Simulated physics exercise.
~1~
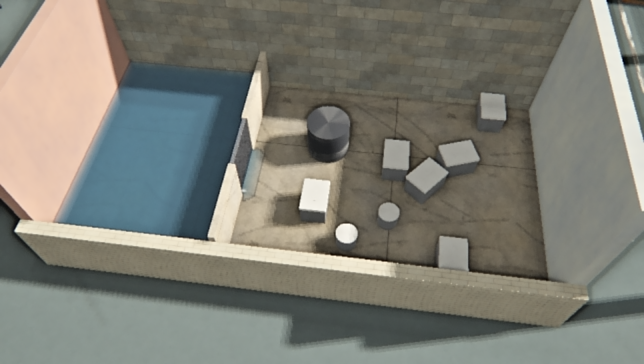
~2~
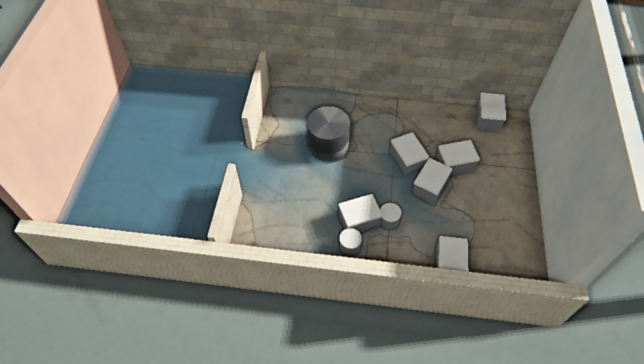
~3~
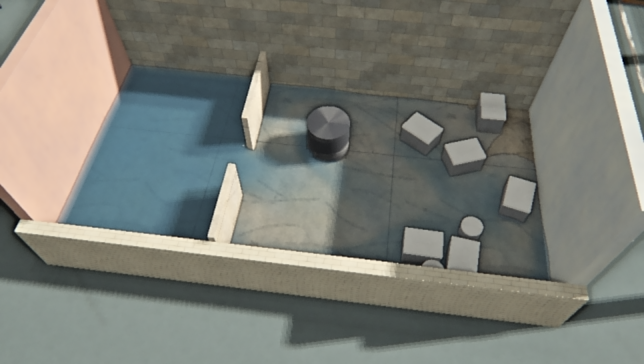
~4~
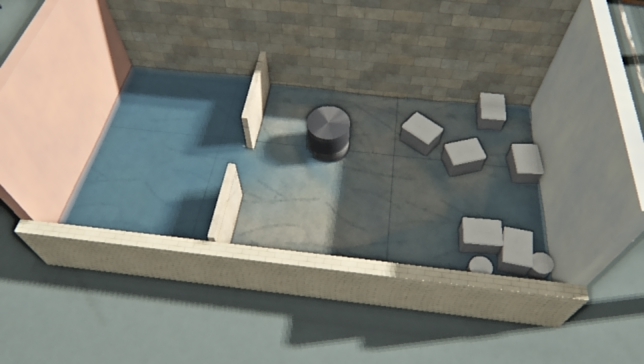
Blue water held behind a low partition burst through its doorway and spread across the brown floor of the adjoining room, pushing pale boxes and small round pails rightward past a dark round column, until several sat clustered near the right wall, all still upright.
